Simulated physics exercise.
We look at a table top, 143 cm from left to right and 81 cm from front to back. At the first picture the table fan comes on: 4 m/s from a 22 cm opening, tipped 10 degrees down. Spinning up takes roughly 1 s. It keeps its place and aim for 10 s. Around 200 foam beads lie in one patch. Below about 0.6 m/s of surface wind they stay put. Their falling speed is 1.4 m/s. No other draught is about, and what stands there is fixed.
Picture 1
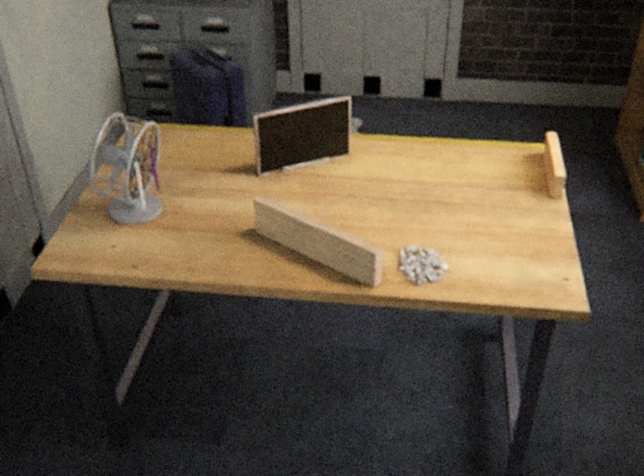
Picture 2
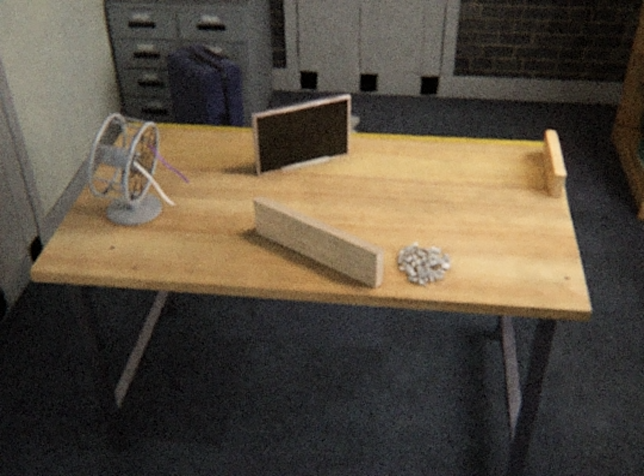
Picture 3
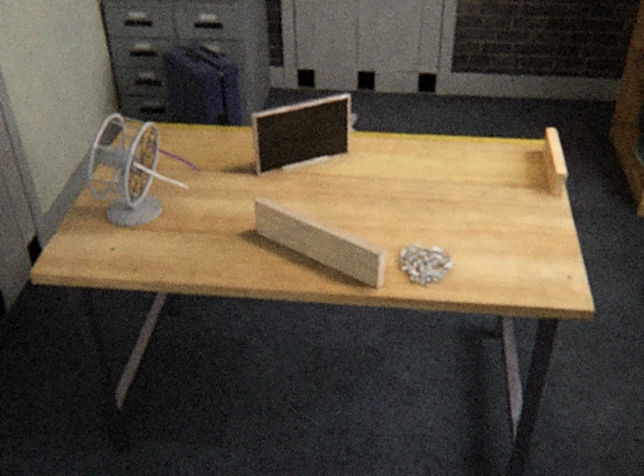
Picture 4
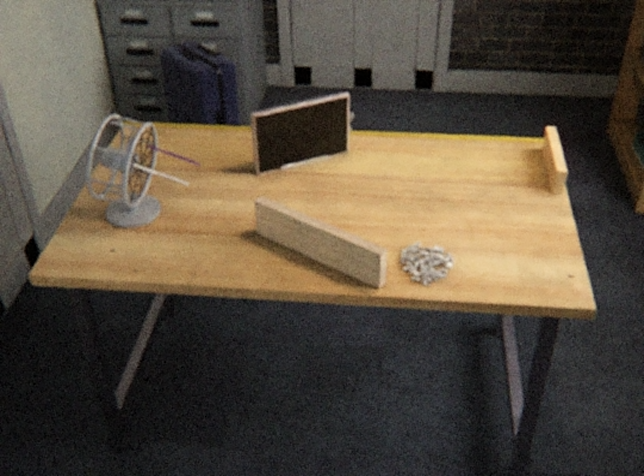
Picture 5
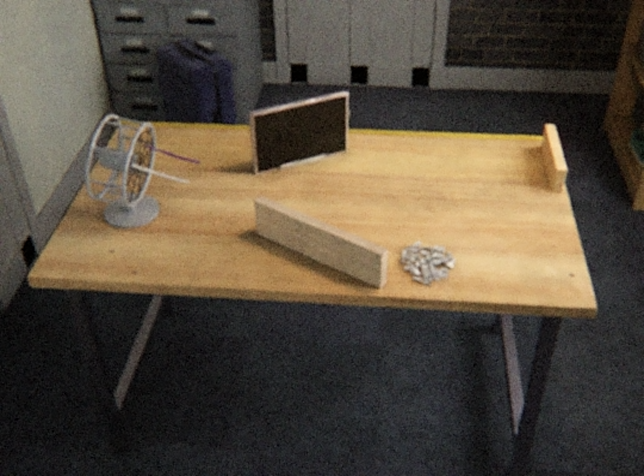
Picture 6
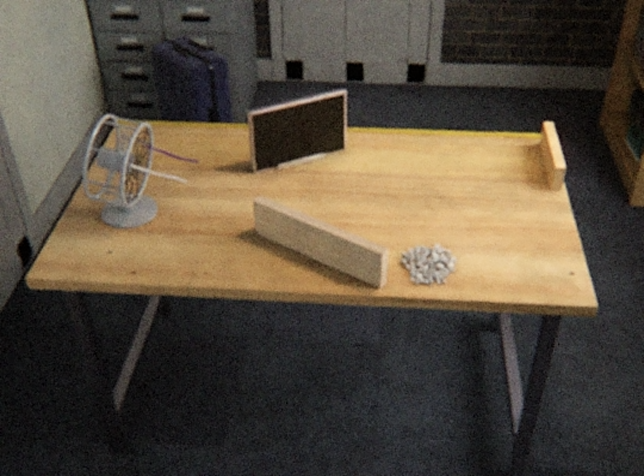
In a dim room with a dark floor, grey filing drawers and a patch of dark brick wall, a wooden table is seen from above its near side. A white fan with ribbons stands at the left, a dark upright screen behind a pale slanted board, small whitish beads at centre right, and a wooden block far right. The fan's ribbons swing out rightward and stay stretched, then the beads shift slightly as the view drifts very slightly.
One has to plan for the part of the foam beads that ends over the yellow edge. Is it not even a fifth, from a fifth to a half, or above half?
Of the foam beads, less than a fifth end over the yellow edge.
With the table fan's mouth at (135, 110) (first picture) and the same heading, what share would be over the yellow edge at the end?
It would be near 0 %.
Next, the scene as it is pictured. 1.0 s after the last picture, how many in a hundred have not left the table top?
Near 0 %.
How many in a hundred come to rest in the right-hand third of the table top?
Some 0 per cent.
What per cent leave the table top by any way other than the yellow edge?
About 100 %.
Then, 1.0 s after the last picture, 2 % are on the move or not yet settled, 0 % are over the yellow edge.
Then, 2.2 s after the last picture, 0 % are on the move or not yet settled, 0 % are over the yellow edge.
Then, 4.6 s after the last picture, 0 % are on the move or not yet settled, 0 % are over the yellow edge.
Then, 9.1 s after the last picture, at the end, 0 % are over the yellow edge.
